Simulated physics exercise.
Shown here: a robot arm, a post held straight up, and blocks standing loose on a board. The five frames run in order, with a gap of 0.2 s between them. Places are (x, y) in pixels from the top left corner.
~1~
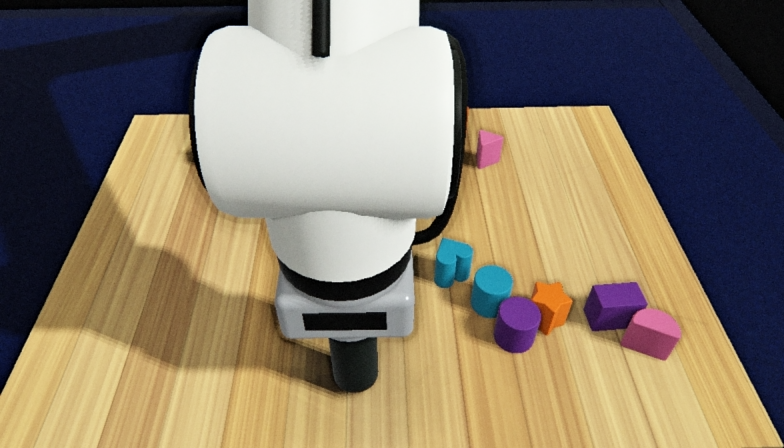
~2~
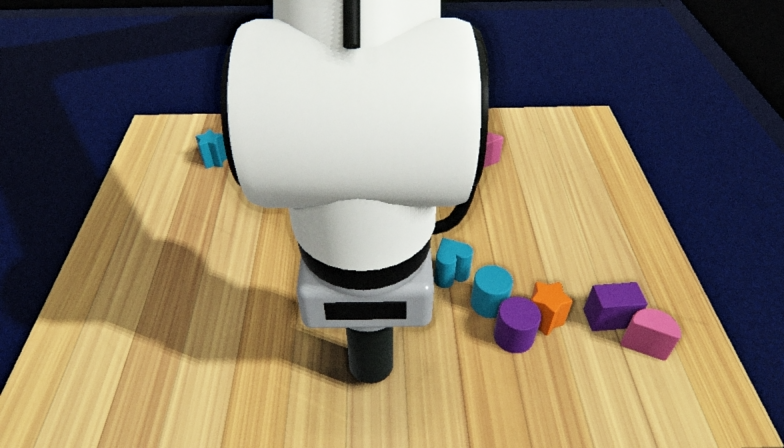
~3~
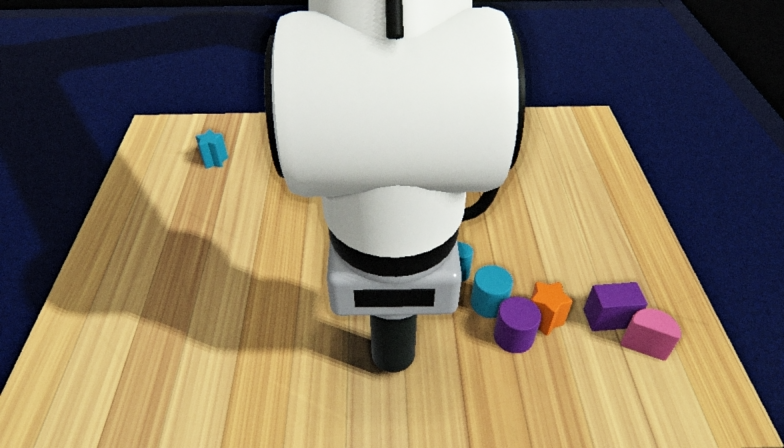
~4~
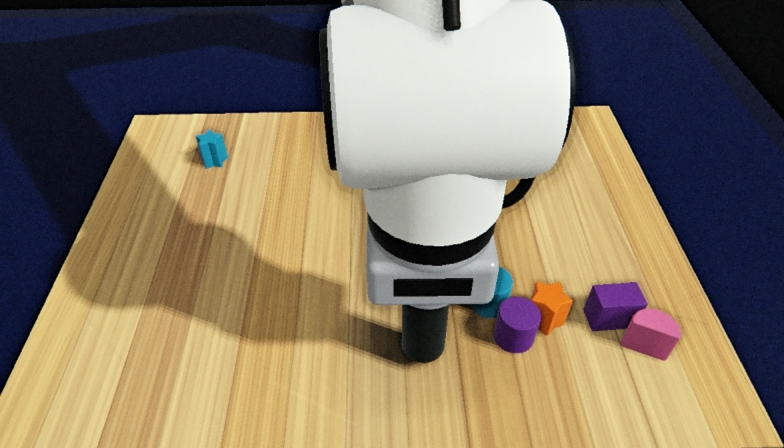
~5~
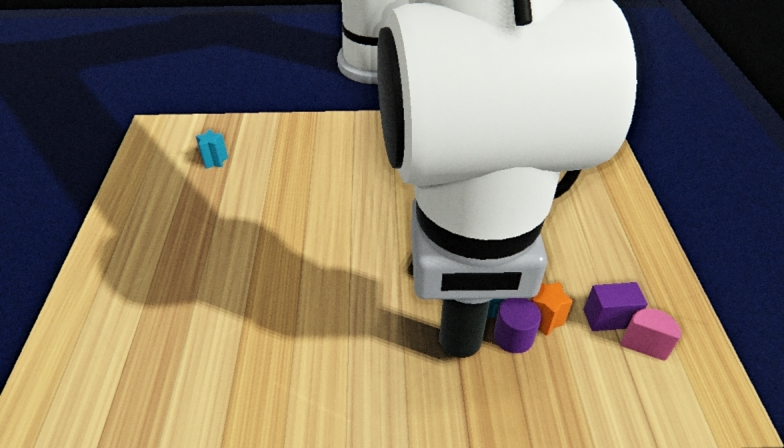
A white robot arm holds a dark post upright over a light wooden board on a dark blue surface, seen from above and in front by a still camera. Teal, purple, orange and pink blocks stand loose to the right, with another teal block at far left. The arm slides the post steadily rightward and slightly back, closing toward the purple cylinder, while the blocks stay put.
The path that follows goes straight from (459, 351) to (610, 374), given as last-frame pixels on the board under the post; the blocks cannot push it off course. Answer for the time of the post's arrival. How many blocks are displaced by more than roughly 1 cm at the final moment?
My forecast: 2.
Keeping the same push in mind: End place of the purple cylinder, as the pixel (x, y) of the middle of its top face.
It is at (559, 306).
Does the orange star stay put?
Short answer: No.
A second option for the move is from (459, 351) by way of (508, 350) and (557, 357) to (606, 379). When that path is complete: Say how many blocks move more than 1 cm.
Two get moved.
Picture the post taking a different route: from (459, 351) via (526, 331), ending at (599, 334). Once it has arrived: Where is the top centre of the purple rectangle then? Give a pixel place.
The point I'd pick in the picture is (662, 276).
What follows on the original path. One third of the way, post at (511, 348); purple cylinder at (538, 308); orange star at (559, 288).
Two thirds of the way, post at (563, 356); purple cylinder at (559, 306); orange star at (566, 280), turned 15° anticlockwise.
At the end, post at (615, 364); purple cylinder at (559, 306); orange star at (566, 280), turned 15° anticlockwise; pink half-round block still.
